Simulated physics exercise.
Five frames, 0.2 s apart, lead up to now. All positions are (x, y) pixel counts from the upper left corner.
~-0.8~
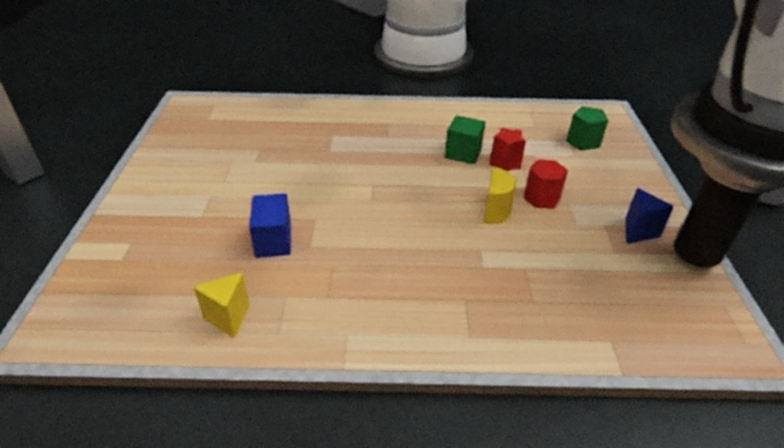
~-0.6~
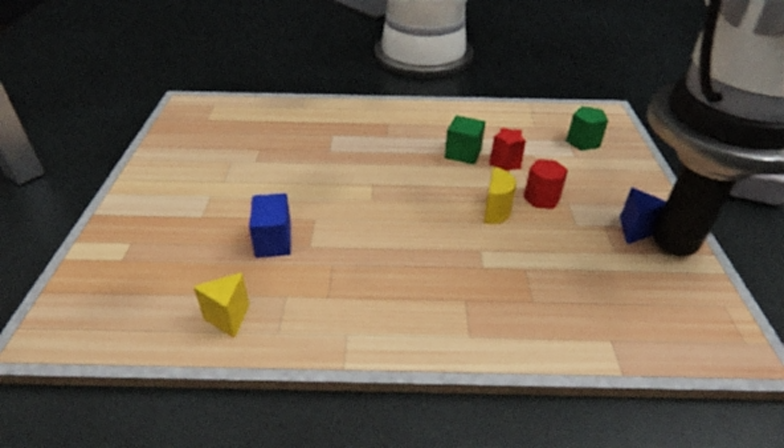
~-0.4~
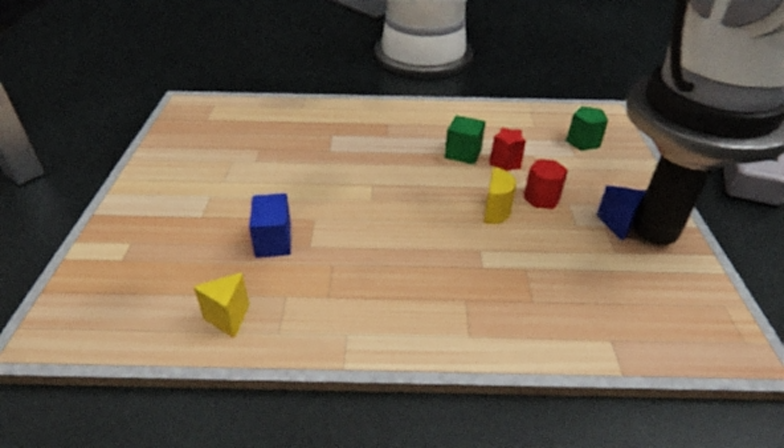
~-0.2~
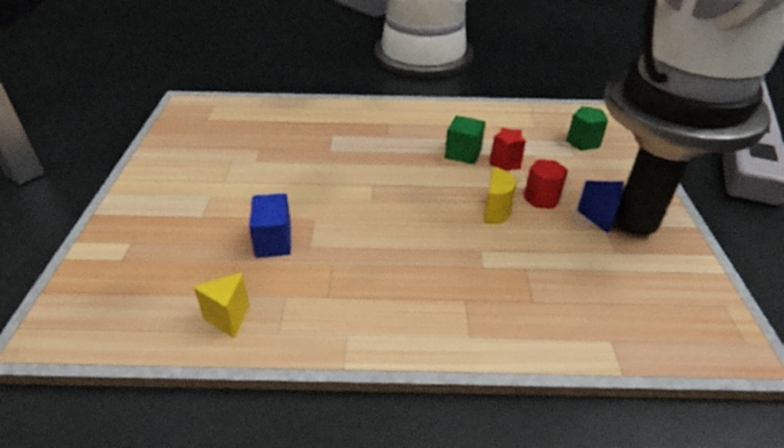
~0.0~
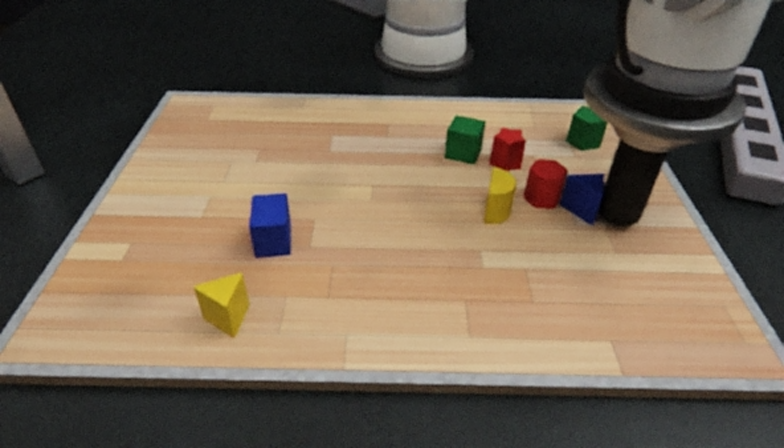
At the start, a robot arm's black bar stands at the right of a wooden board scattered with colored blocks, just beside a blue triangle. The bar moves left against the triangle, then pushes it a short way left and slightly back until it is beside the red six-sided block, while the other blocks stay still.
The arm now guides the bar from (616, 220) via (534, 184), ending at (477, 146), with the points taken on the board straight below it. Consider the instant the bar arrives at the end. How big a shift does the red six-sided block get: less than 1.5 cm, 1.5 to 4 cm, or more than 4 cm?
The answer here is over 4 cm.
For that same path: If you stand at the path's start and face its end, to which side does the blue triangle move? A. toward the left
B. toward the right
I'll go with A - toward the left.
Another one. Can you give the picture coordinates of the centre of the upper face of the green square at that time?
For the centre of its top, I'd go with (442, 116).
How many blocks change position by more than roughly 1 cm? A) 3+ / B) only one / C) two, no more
That would be A.
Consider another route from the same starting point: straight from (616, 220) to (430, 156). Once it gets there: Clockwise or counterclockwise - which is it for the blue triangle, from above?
Twists clockwise.
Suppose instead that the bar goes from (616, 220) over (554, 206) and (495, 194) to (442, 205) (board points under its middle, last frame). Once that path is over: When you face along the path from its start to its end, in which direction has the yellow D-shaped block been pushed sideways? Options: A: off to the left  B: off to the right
I choose A.
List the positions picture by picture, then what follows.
Bar tip at (697, 253); block tops, green square at (467, 125); red star block at (511, 135); red six-sided block at (549, 168); blue triangle at (650, 202), in the first frame.
Bar at (676, 241); blue triangle at (647, 200), in the second frame.
Bar at (656, 231); blue triangle at (629, 195), in the third frame.
Bar at (636, 222); blue triangle at (610, 188), in the fourth frame.
Bar at (618, 213); green square at (467, 125); red star block at (511, 135); red six-sided block at (549, 168); blue triangle at (591, 180), in the fifth frame.
What follows on the original path. One third of the way, bar at (562, 189); red six-sided block at (503, 155), turned 45° clockwise; blue triangle at (533, 164), turned 40° anticlockwise.
Two thirds of the way, bar at (512, 166); red star block at (497, 128); red six-sided block at (480, 152), turned 70° clockwise; blue triangle at (508, 161), turned 60° anticlockwise.
At the end, bar at (478, 140); green square at (442, 116), turned 50° anticlockwise; red star block at (468, 104); red six-sided block at (480, 152), turned 70° clockwise; blue triangle at (508, 161), turned 60° anticlockwise.
